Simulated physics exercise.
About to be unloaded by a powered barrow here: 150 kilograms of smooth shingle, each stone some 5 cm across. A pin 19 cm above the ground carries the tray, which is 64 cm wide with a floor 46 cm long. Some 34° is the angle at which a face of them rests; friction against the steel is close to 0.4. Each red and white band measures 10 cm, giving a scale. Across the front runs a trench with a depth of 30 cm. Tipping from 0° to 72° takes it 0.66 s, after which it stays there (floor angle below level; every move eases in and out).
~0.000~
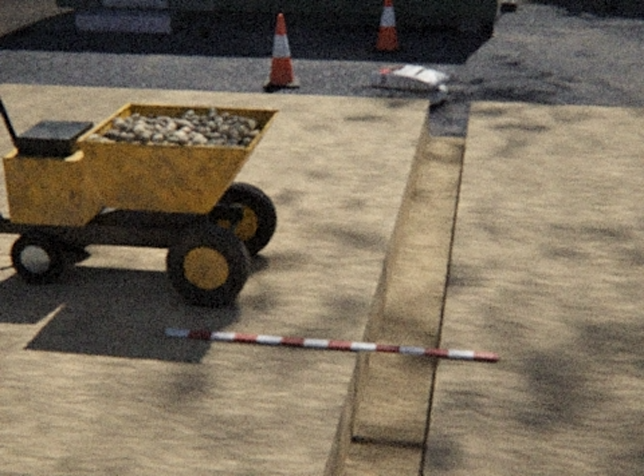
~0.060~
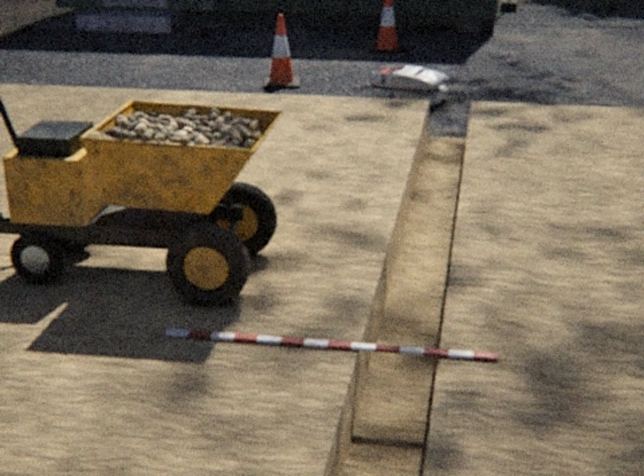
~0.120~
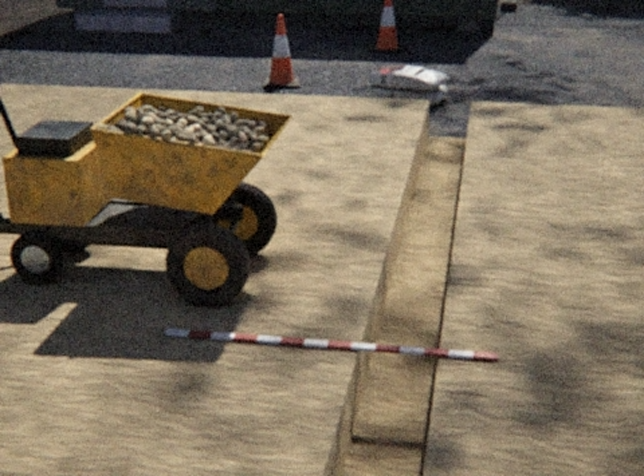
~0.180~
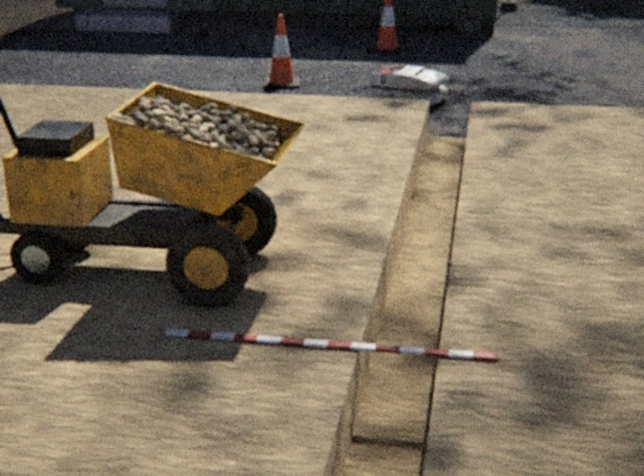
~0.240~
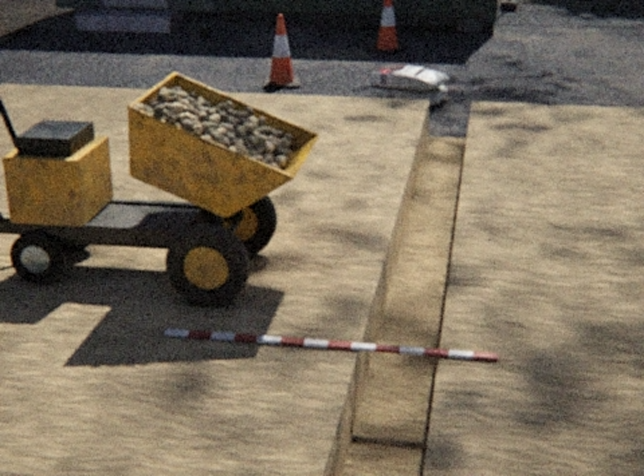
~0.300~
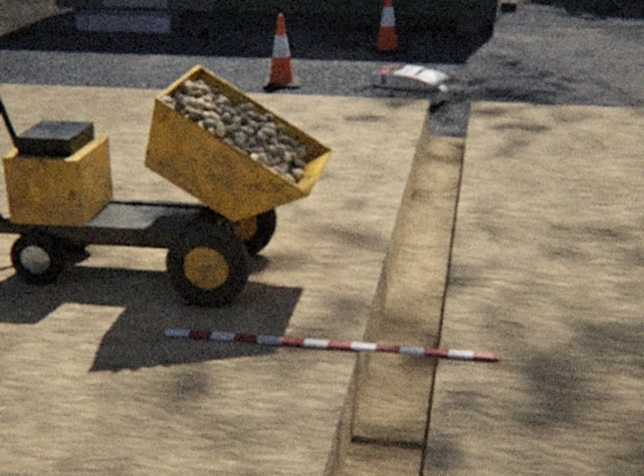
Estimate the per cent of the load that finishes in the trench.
Roughly 93 percent.
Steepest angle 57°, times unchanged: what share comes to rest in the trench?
Roughly 55% would end there.
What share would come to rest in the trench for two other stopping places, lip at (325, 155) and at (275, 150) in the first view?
Result: Close to 35 then close to 85 per cent.
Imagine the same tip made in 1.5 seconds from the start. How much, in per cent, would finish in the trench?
With that timing, about 95 per cent.
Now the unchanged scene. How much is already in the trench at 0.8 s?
I'd put it near 35 per cent.
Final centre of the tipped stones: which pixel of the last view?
Their middle ends up near (408, 327).
After 0.5 s the floor is at 61°; 100 % in the tray; the foremost stones are at (342, 230).
After 0.8 s the floor is at 72°; 61 % in the tray, 6 % short of the trench, 33 % in the trench; the foremost stones are at (439, 331).
After 1.1 s the floor is at 72°; 20 % in the tray, 6 % short of the trench, 72 % in the trench, 2 % past the trench; the foremost stones are at (543, 281).
After 3.1 s the floor is at 72°; 0 % in the tray, 5 % short of the trench, 93 % in the trench, 2 % past the trench; the foremost stones are at (636, 276).
